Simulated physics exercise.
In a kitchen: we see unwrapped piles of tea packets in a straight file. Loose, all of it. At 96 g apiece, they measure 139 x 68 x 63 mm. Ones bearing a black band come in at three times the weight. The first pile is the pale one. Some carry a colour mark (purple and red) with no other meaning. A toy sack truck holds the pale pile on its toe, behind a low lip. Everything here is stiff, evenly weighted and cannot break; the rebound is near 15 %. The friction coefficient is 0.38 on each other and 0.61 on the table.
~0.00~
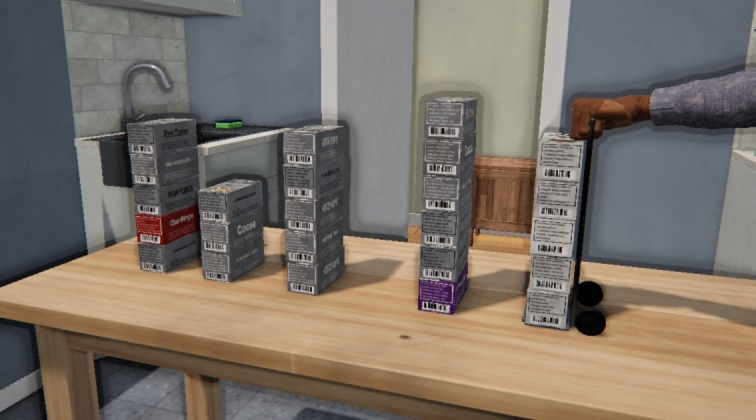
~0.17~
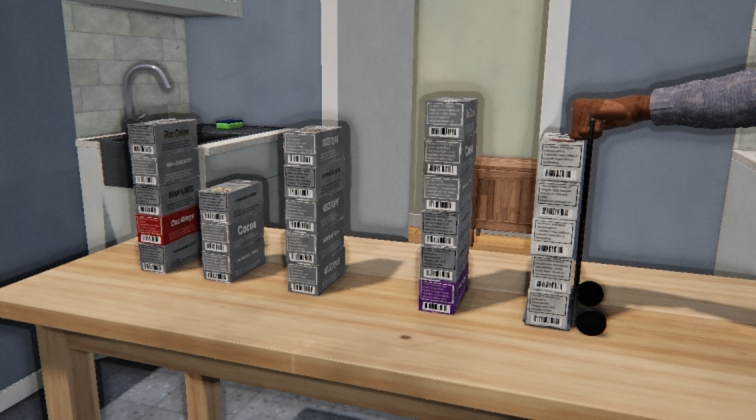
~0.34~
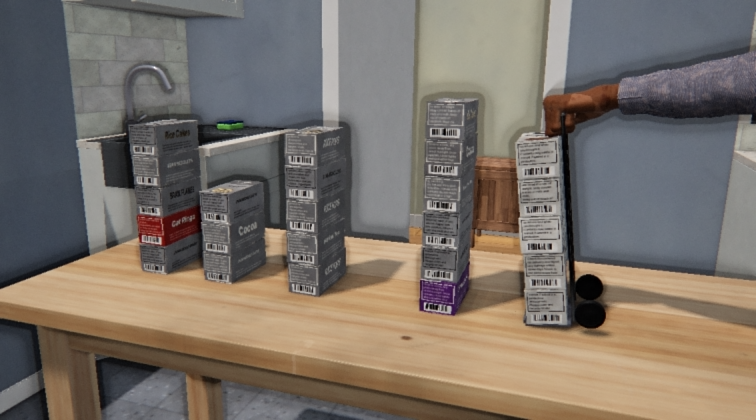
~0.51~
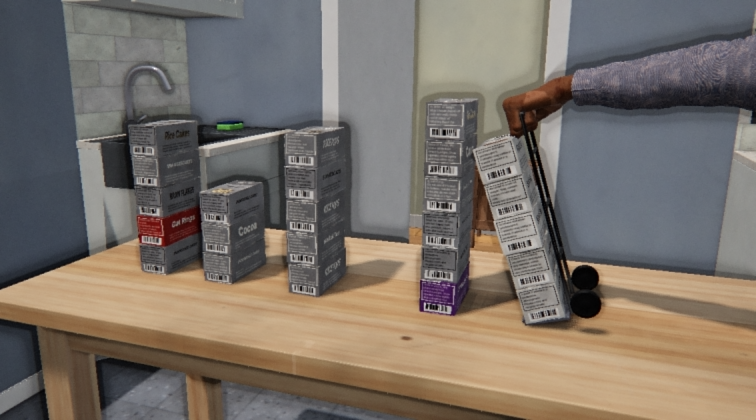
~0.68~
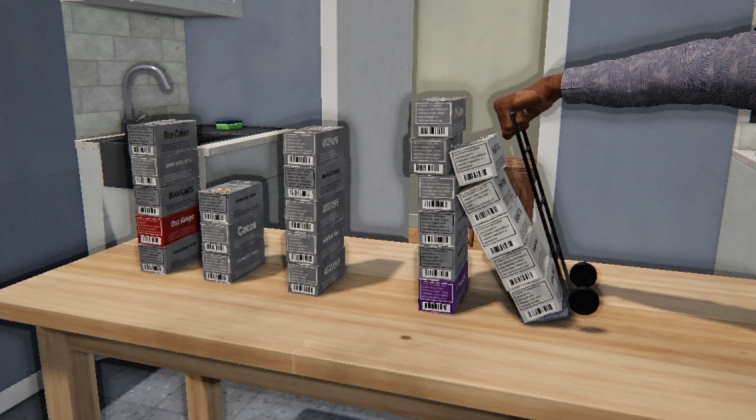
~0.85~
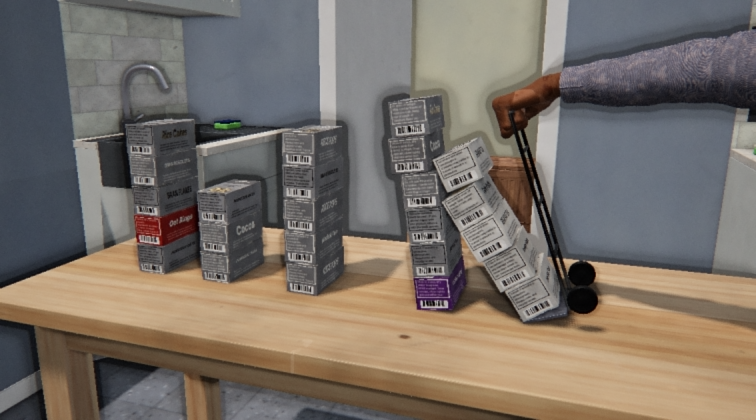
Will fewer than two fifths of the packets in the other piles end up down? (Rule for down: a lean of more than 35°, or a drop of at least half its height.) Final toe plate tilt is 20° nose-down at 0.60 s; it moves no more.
Two fifths is surpassed.
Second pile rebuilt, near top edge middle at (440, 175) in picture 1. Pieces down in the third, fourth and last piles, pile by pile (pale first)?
You'd get third 4, fourth 2 and last 4.
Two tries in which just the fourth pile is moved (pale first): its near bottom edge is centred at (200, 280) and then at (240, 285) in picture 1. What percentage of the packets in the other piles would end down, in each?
I'd say close to 90 percent, then close to 90 percent.
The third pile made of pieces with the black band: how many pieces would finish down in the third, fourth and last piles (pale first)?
Pieces down: Third pile 5, fourth pile 3, last pile 4.
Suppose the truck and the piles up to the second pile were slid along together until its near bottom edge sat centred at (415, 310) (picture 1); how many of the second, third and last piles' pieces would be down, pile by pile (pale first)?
Down by pile: Second 6, third 4, last 5.
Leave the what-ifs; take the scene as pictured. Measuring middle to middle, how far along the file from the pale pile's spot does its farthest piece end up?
Distance along: Near 38 cm.
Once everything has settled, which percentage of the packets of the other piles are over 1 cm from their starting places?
Shifted share: 95 %.
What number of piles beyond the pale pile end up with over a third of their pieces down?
The answer is 4.
After 1.10 s, 5 of the pale pile down; 6 of the 19 other packets down; purple packet leaning 35°.
After 1.38 s, 5 of the pale pile down; 10 of the 19 other packets down; purple packet leaning 60°.
After 2.06 s, 5 of the pale pile down; 18 of the 19 other packets down; red packet on its side; purple packet leaning 57°.
At rest (2.6 s), 5 of the pale pile down; 18 of the 19 other packets down; red packet on its side; purple packet leaning 58°. That is 95 per cent. As the last picture would show them, middles, red packet near (119, 243), purple packet near (422, 274).
